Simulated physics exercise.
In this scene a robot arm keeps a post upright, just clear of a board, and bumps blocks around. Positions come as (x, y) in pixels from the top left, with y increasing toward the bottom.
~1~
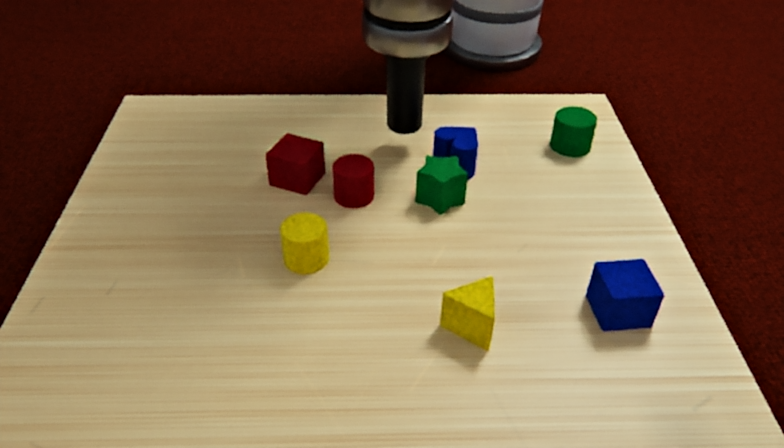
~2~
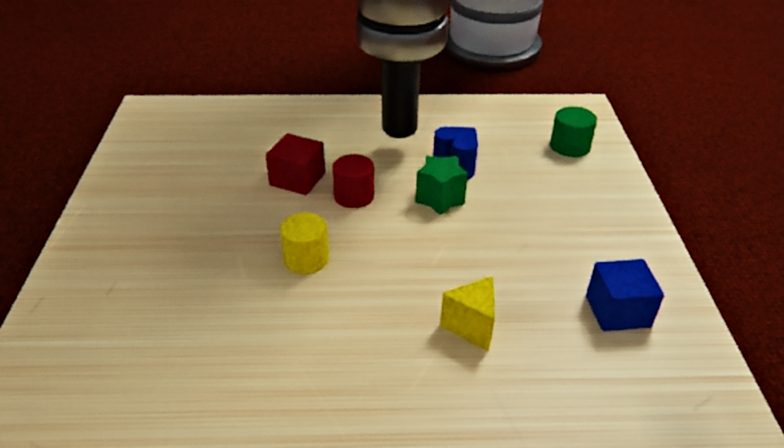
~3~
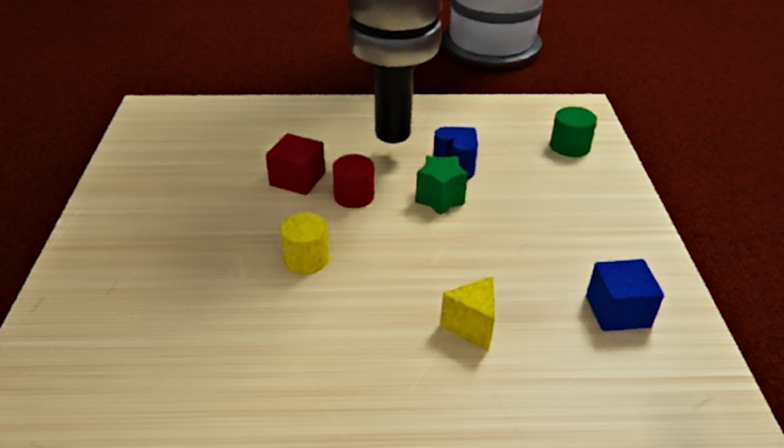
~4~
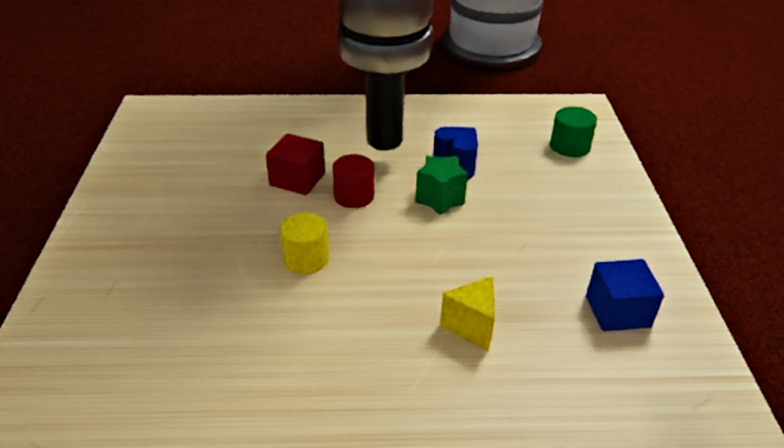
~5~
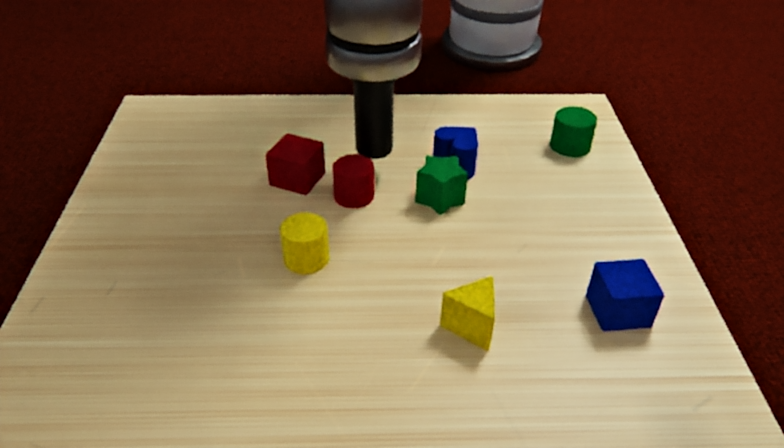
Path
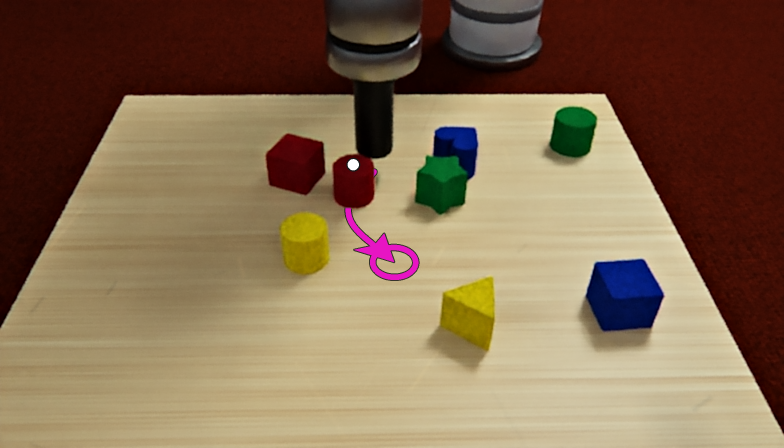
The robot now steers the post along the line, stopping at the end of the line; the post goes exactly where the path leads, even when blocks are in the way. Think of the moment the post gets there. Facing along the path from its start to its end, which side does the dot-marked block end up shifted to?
Shifted right.
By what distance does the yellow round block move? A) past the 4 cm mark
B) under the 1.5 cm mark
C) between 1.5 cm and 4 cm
It's C.
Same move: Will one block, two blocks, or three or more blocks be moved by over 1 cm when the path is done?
I'm going with two.
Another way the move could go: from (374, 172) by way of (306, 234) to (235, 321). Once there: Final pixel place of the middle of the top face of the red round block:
The middle of its upper face will lie at (312, 250).
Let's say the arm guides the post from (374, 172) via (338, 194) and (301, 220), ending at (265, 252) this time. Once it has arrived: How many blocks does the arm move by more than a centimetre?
Moved: Exactly two.
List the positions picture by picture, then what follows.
In the first picture, post's lower end (404, 126); red square block (295, 148); yellow round block (304, 226); red round block (353, 165).
In the second picture, post (400, 130); blocks still.
In the third picture, post (393, 135); blocks still.
In the fourth picture, post (385, 142); blocks still.
In the fifth picture, post (374, 150); red square block (295, 148); yellow round block (304, 226); red round block (353, 165).
Drawn move, from (374, 172) by way of (351, 199) and (359, 232) to (394, 262); the dot is on the red round block.
What follows on the original path. One third of the way, post (350, 178); red round block (331, 191).
Two thirds of the way, post (359, 211); yellow round block (286, 240); red round block (322, 218).
At the end, post (395, 240); red square block still; yellow round block (286, 240); red round block (324, 219).
